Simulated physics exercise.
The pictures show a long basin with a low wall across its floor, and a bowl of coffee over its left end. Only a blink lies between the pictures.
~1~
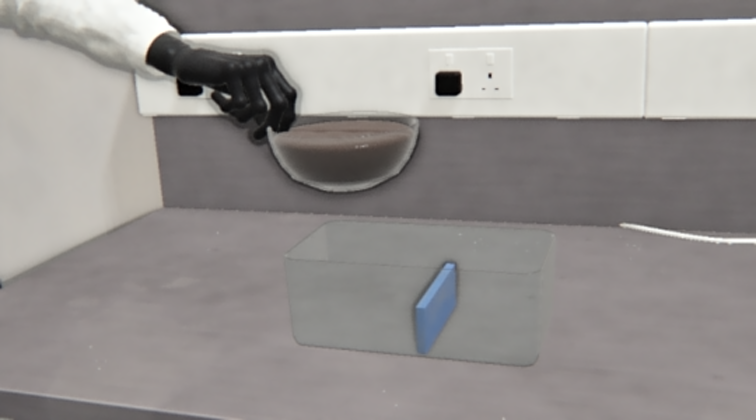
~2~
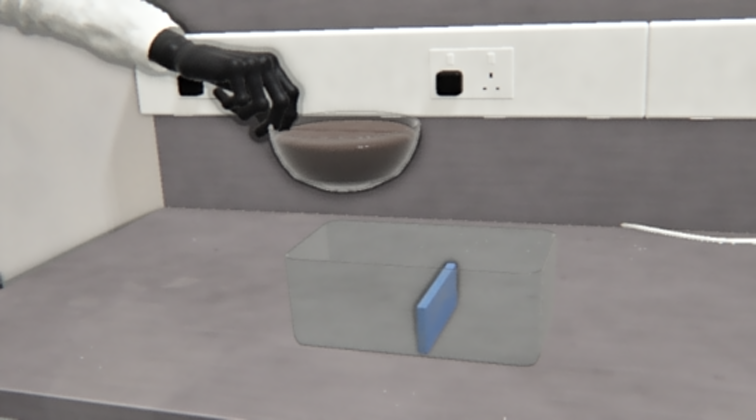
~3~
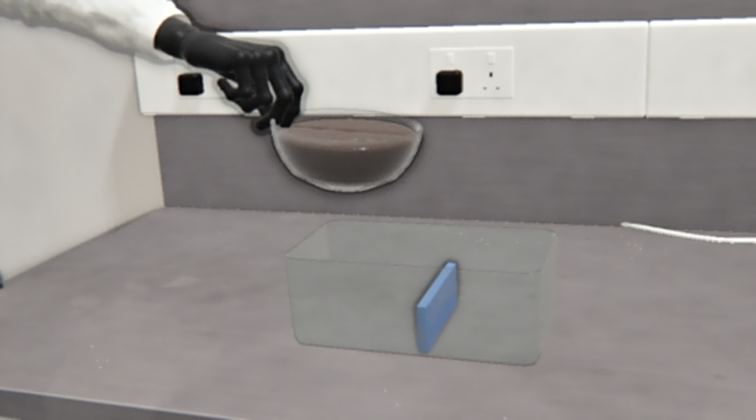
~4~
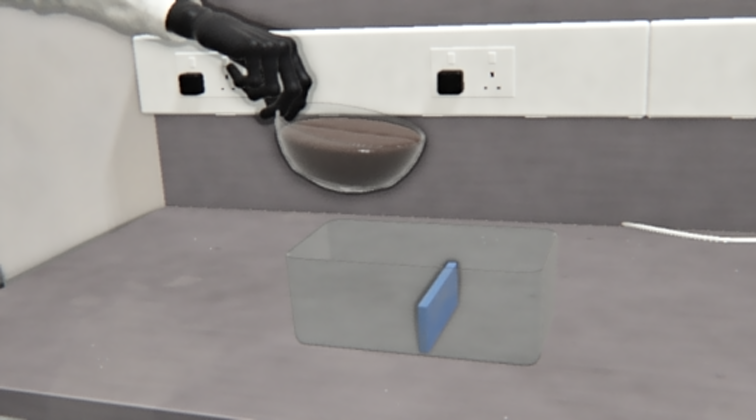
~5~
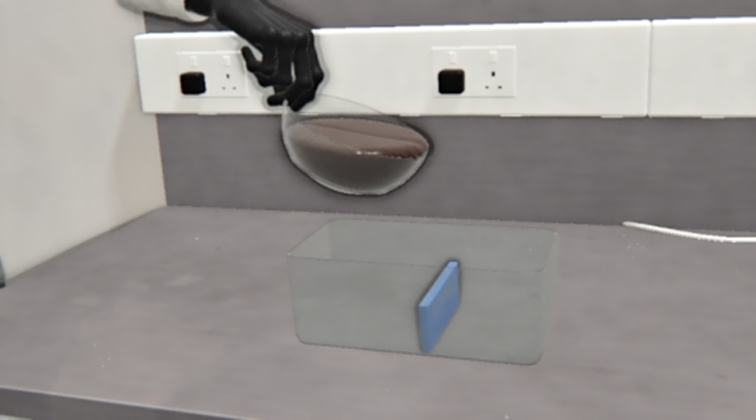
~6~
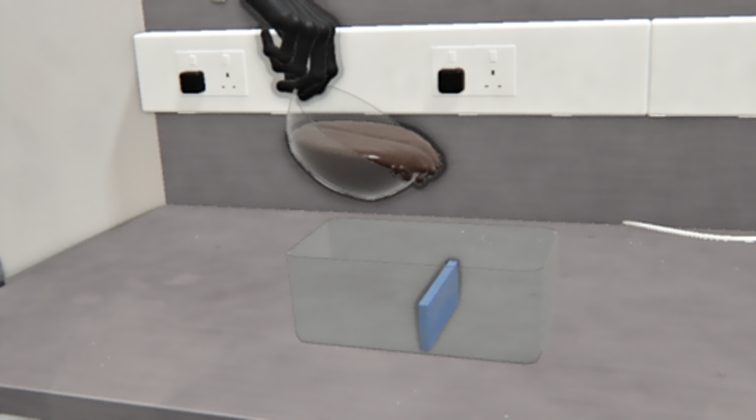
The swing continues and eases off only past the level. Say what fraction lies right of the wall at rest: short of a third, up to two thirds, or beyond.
In the end between a third and two thirds is right of the wall.
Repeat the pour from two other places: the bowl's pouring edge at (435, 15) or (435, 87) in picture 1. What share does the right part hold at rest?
First some 70, then 70 per cent.
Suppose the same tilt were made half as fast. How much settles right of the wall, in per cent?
Close to 80 per cent.
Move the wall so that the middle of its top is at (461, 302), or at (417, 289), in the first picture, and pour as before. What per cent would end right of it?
First some 40, then 70 per cent.
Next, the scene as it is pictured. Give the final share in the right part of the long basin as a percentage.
It comes to 55 per cent or so.
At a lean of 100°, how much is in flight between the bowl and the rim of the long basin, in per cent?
Close to 15 per cent.
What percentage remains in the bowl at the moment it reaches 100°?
Near 5 %.
A moment on, the tilt is 100° and 5 per cent is still to pour, 19 is left of the wall and 62 right of it.
Next, the tilt is 115° and 0 per cent is still to pour, 32 is left of the wall and 45 right of it.
Then the tilt is 115° and 0 per cent is still to pour, 36 is left of the wall and 57 right of it.
Later the tilt is 115° and 0 per cent is still to pour, 40 is left of the wall and 53 right of it.
Finally, 40 per cent lies left of the wall, 53 right of it and 7 outside.
